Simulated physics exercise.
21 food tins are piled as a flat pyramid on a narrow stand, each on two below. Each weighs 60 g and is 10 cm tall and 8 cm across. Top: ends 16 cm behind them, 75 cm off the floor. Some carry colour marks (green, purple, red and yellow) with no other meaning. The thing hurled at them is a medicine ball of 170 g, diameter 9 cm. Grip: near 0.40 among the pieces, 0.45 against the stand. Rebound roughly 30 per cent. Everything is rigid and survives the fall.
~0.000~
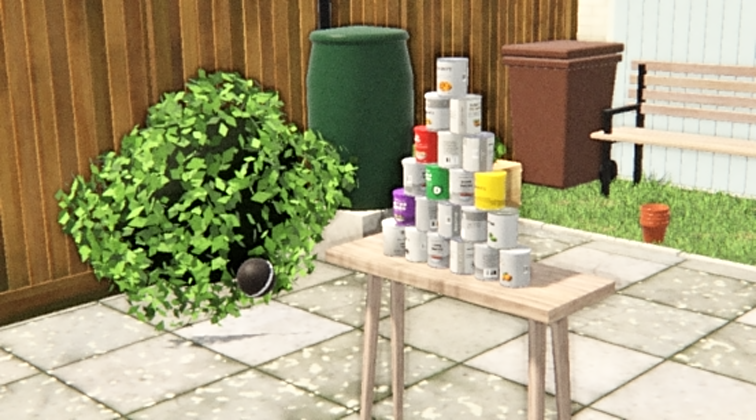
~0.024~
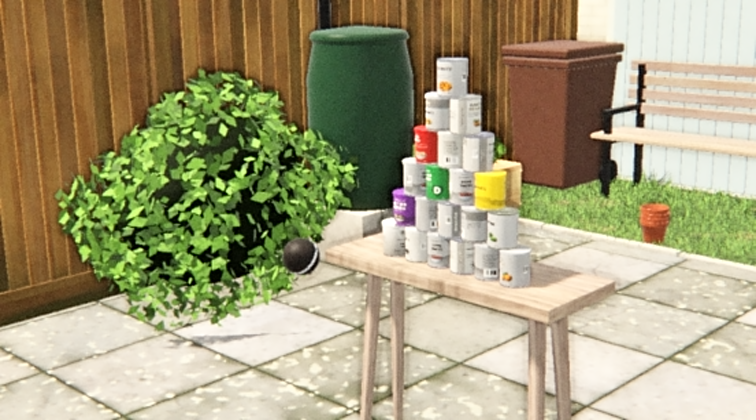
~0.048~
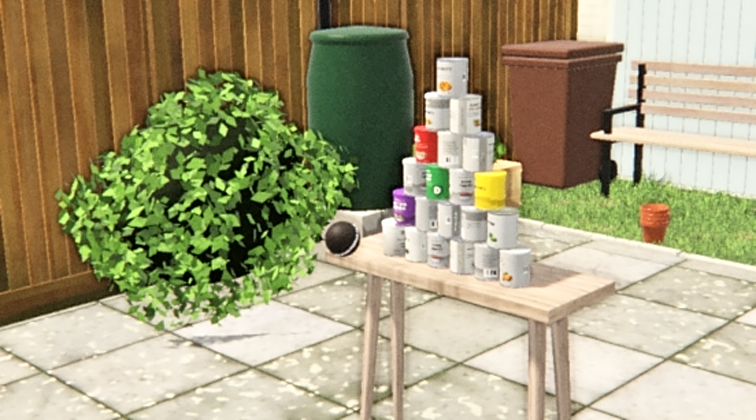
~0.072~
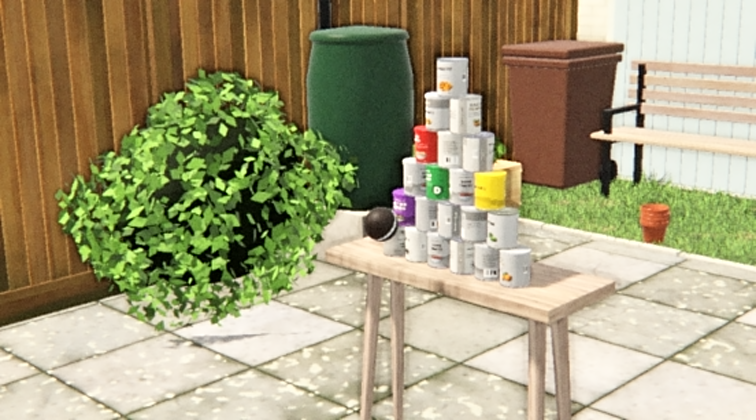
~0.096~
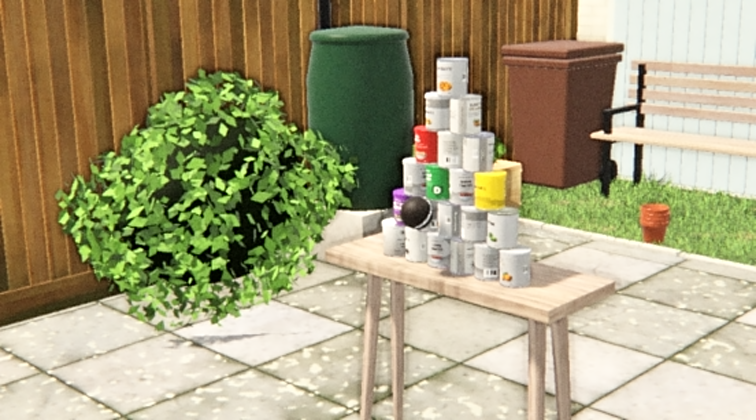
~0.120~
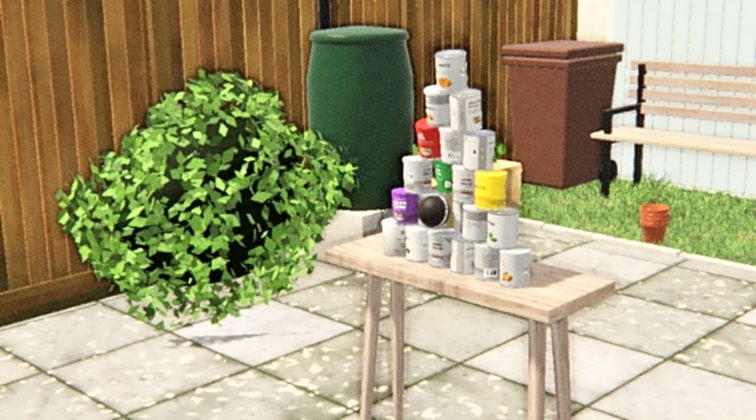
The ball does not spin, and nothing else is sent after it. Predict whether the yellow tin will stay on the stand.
I expect it to remain there.
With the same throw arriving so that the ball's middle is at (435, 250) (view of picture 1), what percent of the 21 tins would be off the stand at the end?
It would then come to 60 per cent.
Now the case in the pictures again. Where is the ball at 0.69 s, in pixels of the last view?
Check around pixel (584, 393).
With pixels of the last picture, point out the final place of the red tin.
I'd point at about (716, 389).
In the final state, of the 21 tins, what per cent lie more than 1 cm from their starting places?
Shifted: 65 per cent.
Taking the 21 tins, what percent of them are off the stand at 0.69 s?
It's 40 percent at that point.
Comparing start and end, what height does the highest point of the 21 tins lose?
I'd say it's about 29 cm lower than before.
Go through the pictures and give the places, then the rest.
In the first picture (each place is the centre of the face we see best), ball (257, 278) 61 cm from contact, 5.9 m/s; yellow tin (497, 193); green tin (433, 184); red tin (418, 146); all in place.
The second picture shows ball (301, 257) 47 cm from contact, 5.9 m/s; yellow tin (497, 193).
The third picture shows ball (343, 239) 33 cm from contact, 5.8 m/s; yellow tin (497, 193).
The fourth picture shows ball (381, 225) 19 cm from contact, 5.8 m/s; yellow tin (497, 193).
The fifth picture shows ball (417, 213) 52 mm from contact, 5.8 m/s; yellow tin (497, 193).
The sixth picture shows ball (434, 211) after contact, 1.7 m/s; yellow tin (497, 193); red tin (422, 144) tilted 13°; green tin (444, 178) tilted 7°; 9 have shifted.
By 0.34 s, ball still moving; 1 of the 21 tins off the stand; yellow tin unmoved; red tin on its side.
By 0.69 s, ball still moving; 8 of the 21 tins off the stand; yellow tin moved 11 mm; purple tin on its side.
By 1.22 s, ball still moving; 11 of the 21 tins off the stand; yellow tin moved 11 mm; purple tin on its side.
When it is over (1.5 s), ball rolling away; 11 of the 21 tins off the stand; yellow tin moved 11 mm; red tin on its side; purple tin on its side. In pixels of the last frame, middles, yellow tin near (494, 191), red tin near (716, 389).
